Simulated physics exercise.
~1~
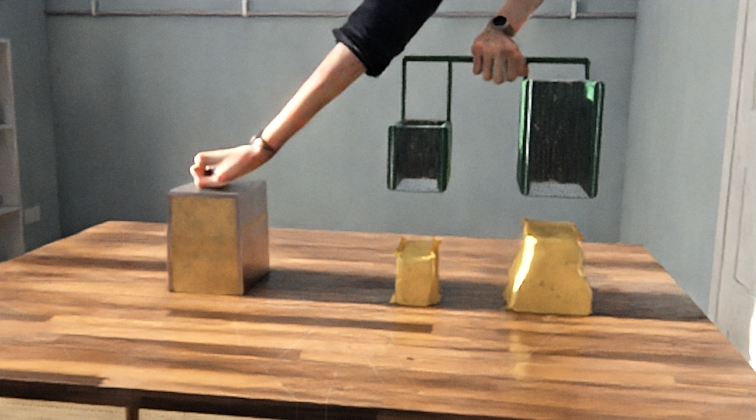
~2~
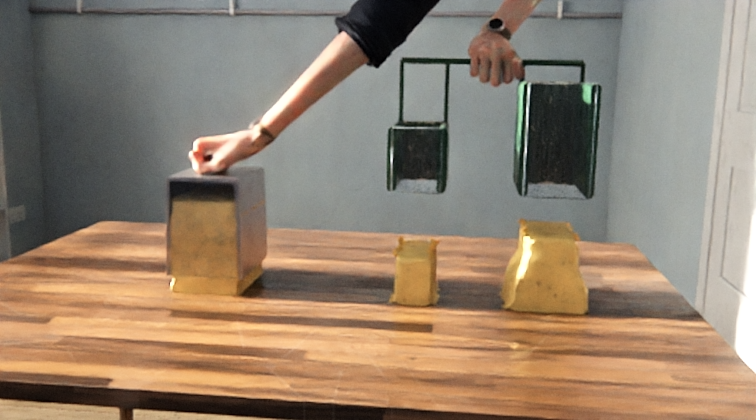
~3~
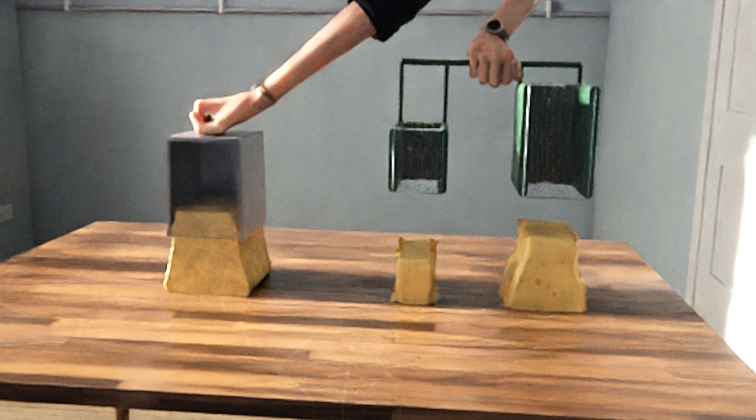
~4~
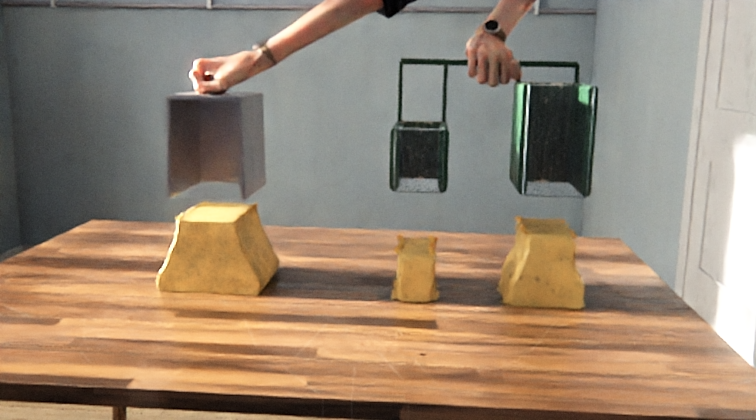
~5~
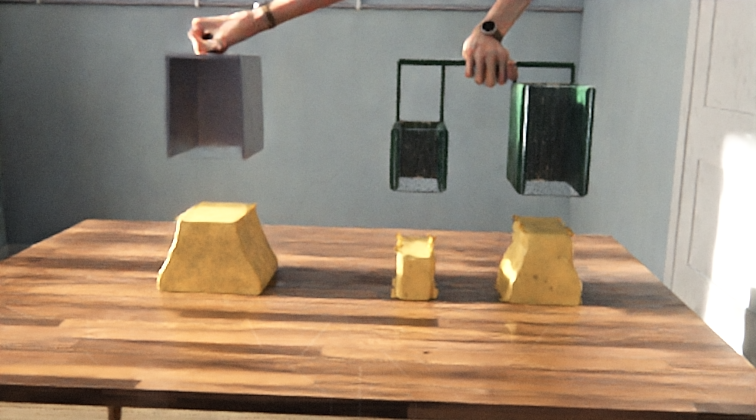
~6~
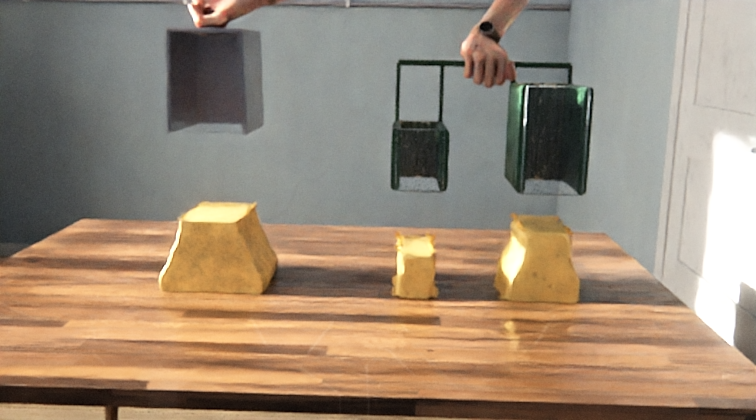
A hand lifts a grey, open-fronted tin straight up off a yellow block on a wooden table, and the block slumps into a wider-based mound that stays standing beside two smaller yellow blocks, while another hand holds two joined green containers above them.
